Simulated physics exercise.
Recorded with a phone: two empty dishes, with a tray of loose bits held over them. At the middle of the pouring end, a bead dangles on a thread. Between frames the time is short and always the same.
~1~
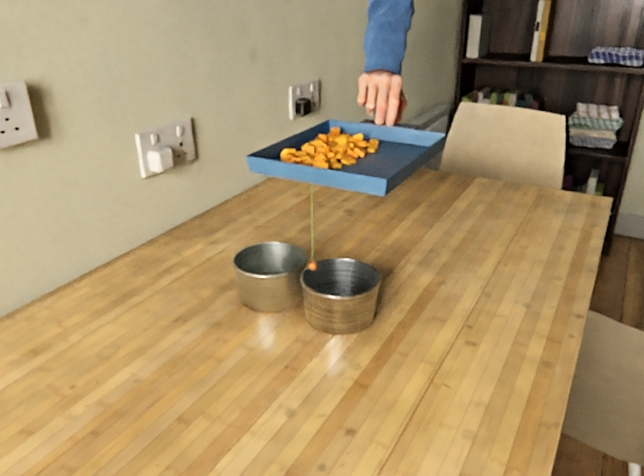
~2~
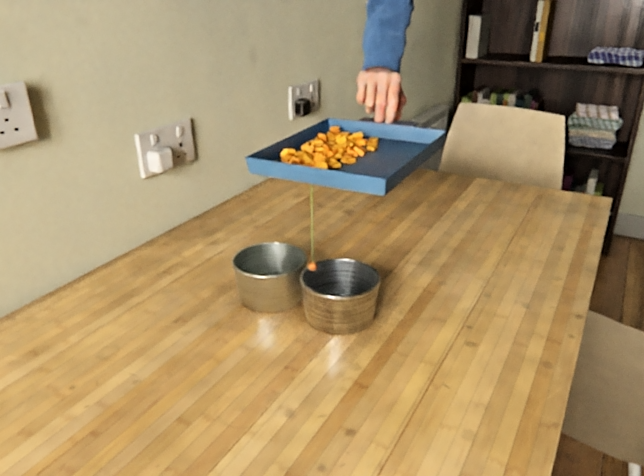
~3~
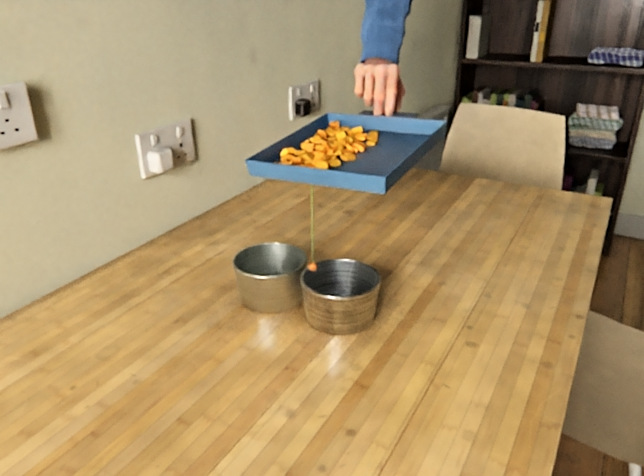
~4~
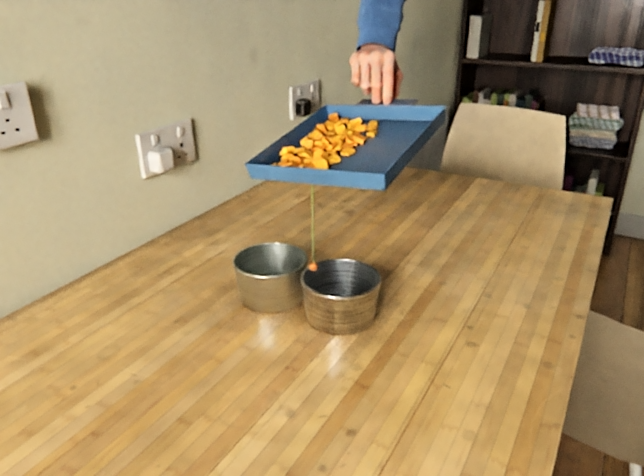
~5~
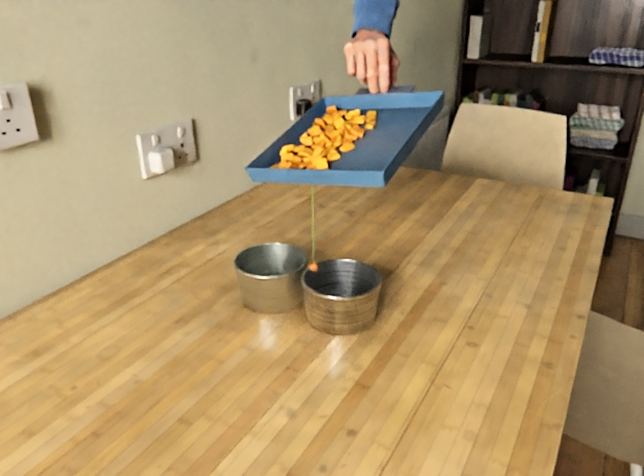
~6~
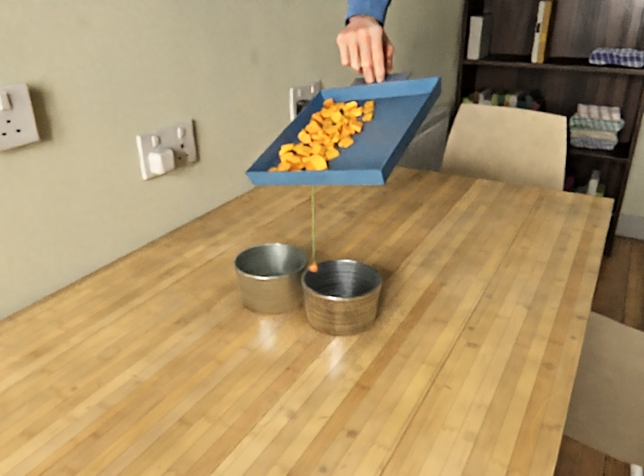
A hand gradually tilting a blue tray of small orange pieces above two empty metal dishes on a wooden table.
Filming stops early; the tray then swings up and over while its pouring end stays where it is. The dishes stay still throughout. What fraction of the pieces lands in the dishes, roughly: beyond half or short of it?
I expect the dishes to receive the greater amount.
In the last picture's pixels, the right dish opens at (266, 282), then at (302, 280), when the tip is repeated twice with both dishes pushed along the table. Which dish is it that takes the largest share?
Well, first the dish at right, then the dish at left.
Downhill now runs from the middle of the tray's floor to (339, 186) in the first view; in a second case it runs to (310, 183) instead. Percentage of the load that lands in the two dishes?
The first try gives close to 10 percent; the next gives 0 percent.
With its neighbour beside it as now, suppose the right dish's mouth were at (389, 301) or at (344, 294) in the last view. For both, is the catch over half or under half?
First try: A minority; second try: A majority.
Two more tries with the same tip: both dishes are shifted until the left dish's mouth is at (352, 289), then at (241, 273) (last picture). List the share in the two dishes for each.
I'd say about 0 percent, followed by about 90 percent.
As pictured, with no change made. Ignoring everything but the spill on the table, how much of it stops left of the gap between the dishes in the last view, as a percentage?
About 100 percent.
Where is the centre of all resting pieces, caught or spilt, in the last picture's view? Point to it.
Roughly pixel (263, 295).
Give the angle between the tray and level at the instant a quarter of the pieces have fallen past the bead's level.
About 100 degrees.
Soon after the last picture, tray tipped steeply; all on the tray.
A little later, tray tipped past a quarter turn; a small part on the tray; about half in the left dish; about a quarter outside both; about a quarter in the air.
Later still, tray tipped past a quarter turn; most in the left dish; about a quarter outside both.
At rest, tray tipped past a quarter turn; none in the right dish; most in the left dish; about a quarter outside both.
